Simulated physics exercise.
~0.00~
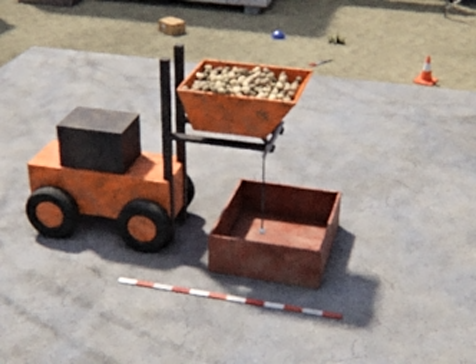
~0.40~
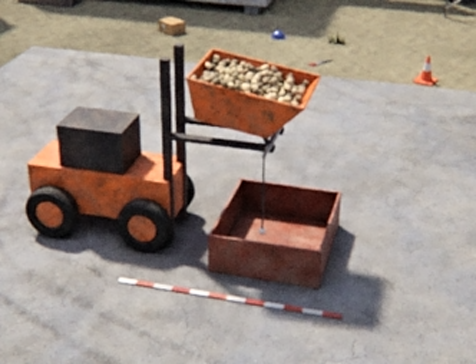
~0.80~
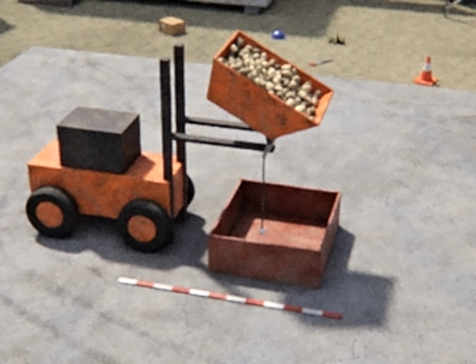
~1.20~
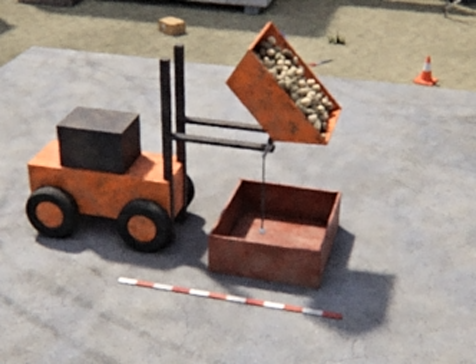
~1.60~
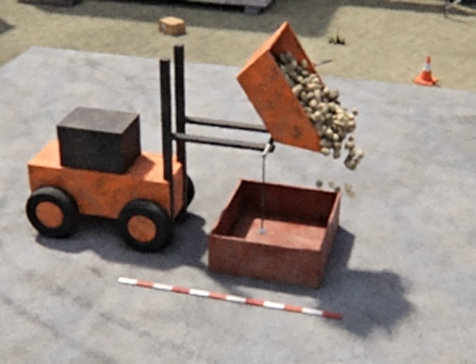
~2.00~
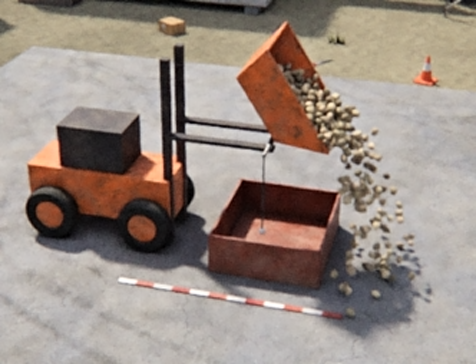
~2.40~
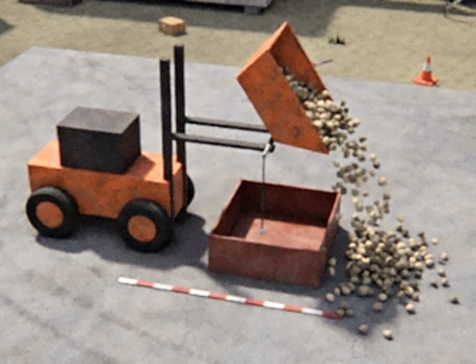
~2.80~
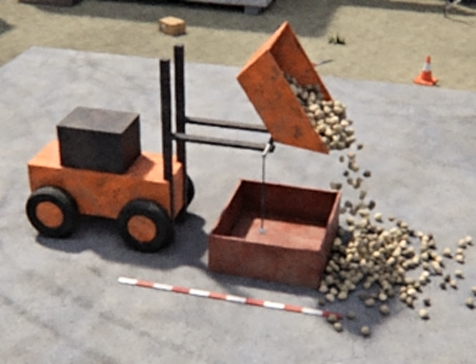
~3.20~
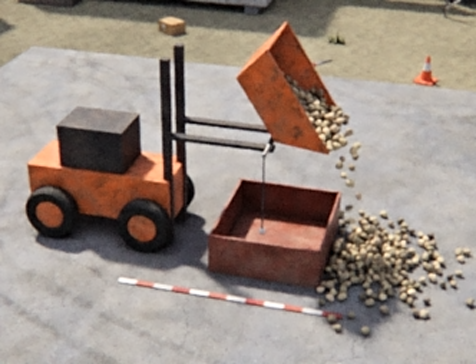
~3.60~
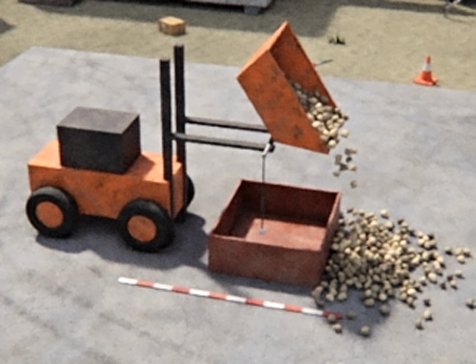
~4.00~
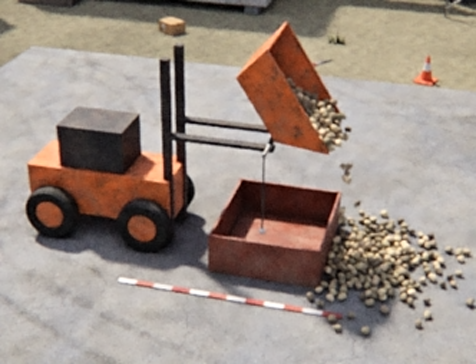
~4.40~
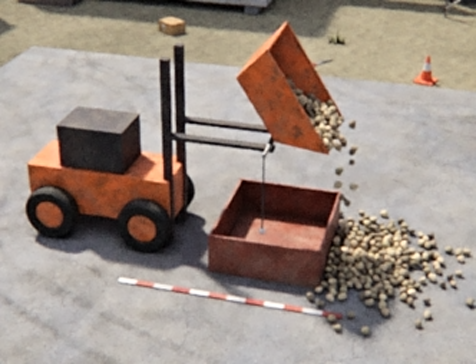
On a paved yard, an orange fork truck tipped its raised skip of rounded stones to the right, and they poured past the rusty red bin onto the ground, leaving a spread-out heap beside the empty bin and plenty of stones still in the tilted skip.
